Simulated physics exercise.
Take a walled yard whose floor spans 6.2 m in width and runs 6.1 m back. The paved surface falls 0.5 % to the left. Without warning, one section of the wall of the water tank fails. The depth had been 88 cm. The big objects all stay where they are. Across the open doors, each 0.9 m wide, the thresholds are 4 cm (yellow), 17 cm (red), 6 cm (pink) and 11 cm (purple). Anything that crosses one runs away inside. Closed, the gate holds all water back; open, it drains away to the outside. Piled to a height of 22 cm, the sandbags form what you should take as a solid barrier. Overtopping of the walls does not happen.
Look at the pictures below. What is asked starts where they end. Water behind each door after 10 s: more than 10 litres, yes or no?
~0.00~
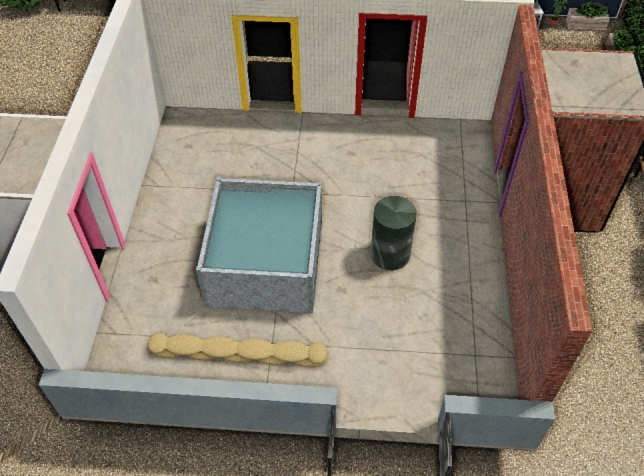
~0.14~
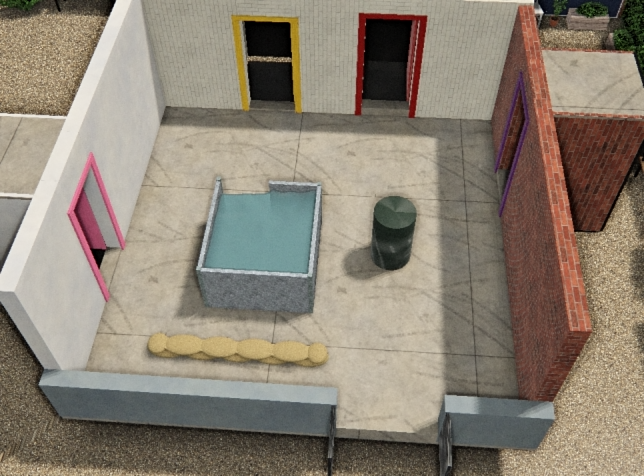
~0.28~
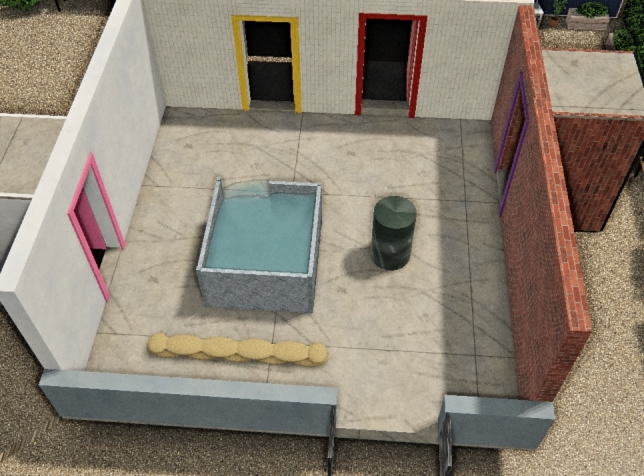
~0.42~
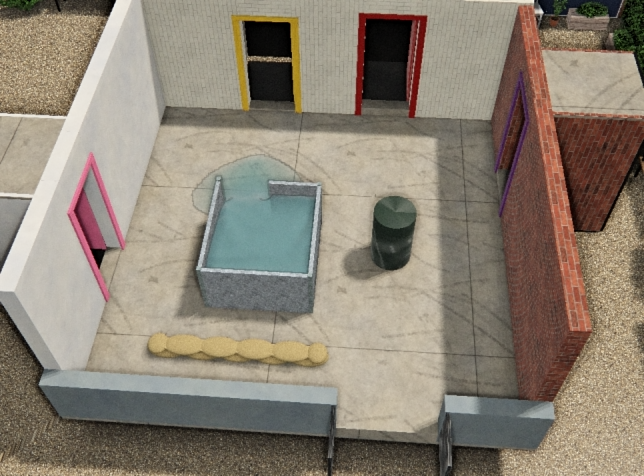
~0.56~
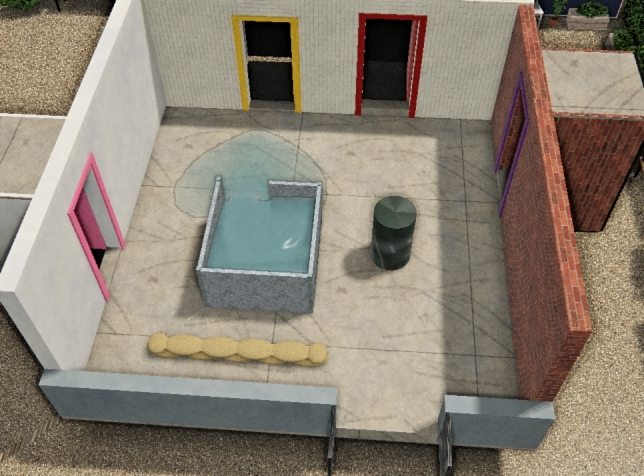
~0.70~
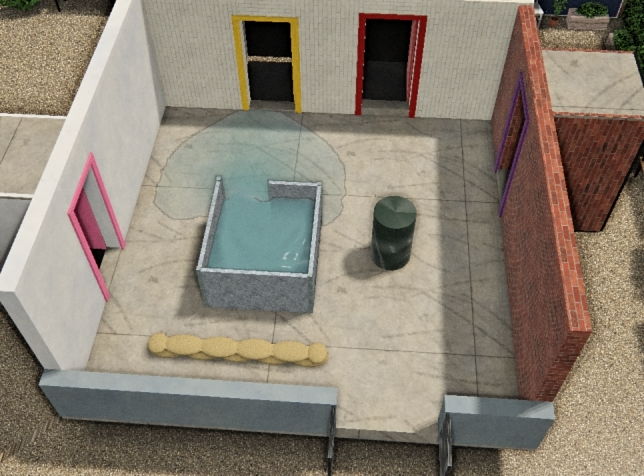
Yellow door: Yes; red door: No; pink door: No; purple door: No.
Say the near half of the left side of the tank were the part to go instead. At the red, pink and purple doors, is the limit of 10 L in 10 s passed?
Red falls short; pink exceeds; purple falls short.
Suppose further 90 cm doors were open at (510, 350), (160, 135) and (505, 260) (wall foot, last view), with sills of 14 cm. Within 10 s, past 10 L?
Result in order - not enough, more than that, not enough.
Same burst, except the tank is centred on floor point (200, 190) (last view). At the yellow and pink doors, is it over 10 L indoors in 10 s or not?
Well, yellow ends up beyond the mark and pink ends up inside the mark.
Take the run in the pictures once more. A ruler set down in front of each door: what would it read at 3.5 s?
Depth readings (cm): Yellow = 20; red = 8; pink = 2; purple = 6.
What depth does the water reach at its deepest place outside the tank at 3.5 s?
About 22 cm.
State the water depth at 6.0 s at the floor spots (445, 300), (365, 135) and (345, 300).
First 2 cm, then 5 cm, then 0 cm.
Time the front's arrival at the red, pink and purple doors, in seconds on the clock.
Red: 1.3 s; pink: 3.6 s; purple: 3.0 s.
After 1.4 s water covers 25 % of the floor and is deepest (48 cm) near (165, 111); yellow door 11 cm at the sill, 77 L in, red door 8 cm at the sill, 0 L in, pink door not reached, purple door not reached.
After 2.2 s water covers 30 % of the floor and is deepest (34 cm) near (230, 114); yellow door 16 cm at the sill, 208 L in, red door 13 cm at the sill, 0 L in, pink door not reached, purple door not reached.
After 3.5 s water covers 40 % of the floor and is deepest (22 cm) near (239, 216); yellow door 20 cm at the sill, 363 L in, red door 8 cm at the sill, 0 L in, pink door not reached, purple door 6 cm at the sill, 0 L in.
After 6.0 s water covers 70 % of the floor and is deepest (13 cm) near (239, 216); yellow door 13 cm at the sill, 546 L in, red door 5 cm at the sill, 0 L in, pink door 3 cm at the sill, 0 L in, purple door 8 cm at the sill, 0 L in.
After 10.0 s water covers 95 % of the floor and is deepest (8 cm) near (163, 118); yellow door 7 cm at the sill, 620 L in, red door 3 cm at the sill, 0 L in, pink door 3 cm at the sill, 0 L in, purple door 5 cm at the sill, 0 L in.
